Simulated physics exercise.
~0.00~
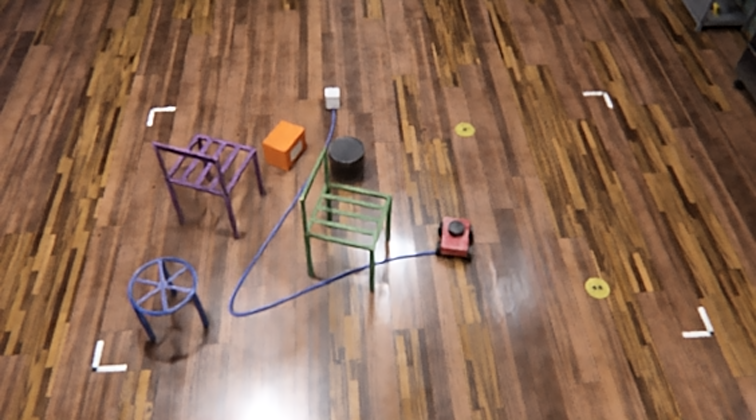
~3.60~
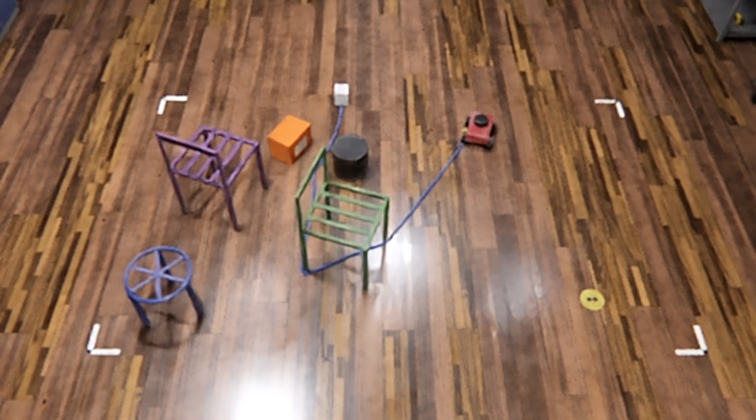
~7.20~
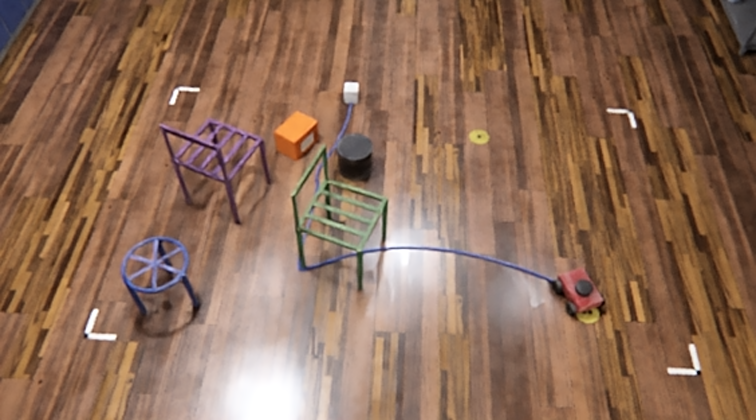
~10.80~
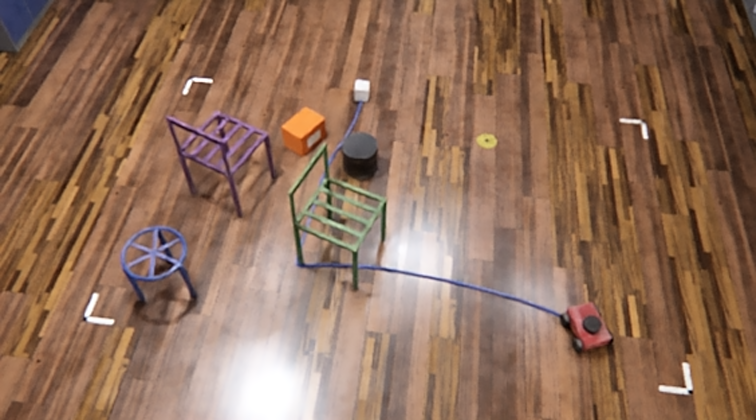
A green chair stands near the middle of a glossy wood-plank floor marked with white tape corners, seen from high above, with a purple chair and a blue stool to its left and an orange box and a black bin behind it. A small red cart at the right trails a blue lead that loops past the green chair to a white plug block at the back. The cart drives away to the far yellow mark, drawing the loop in against the chair's legs. It then comes forward to the near mark at the right and stops there, the lead stretching low behind it, the plug still in and the furniture unmoved.
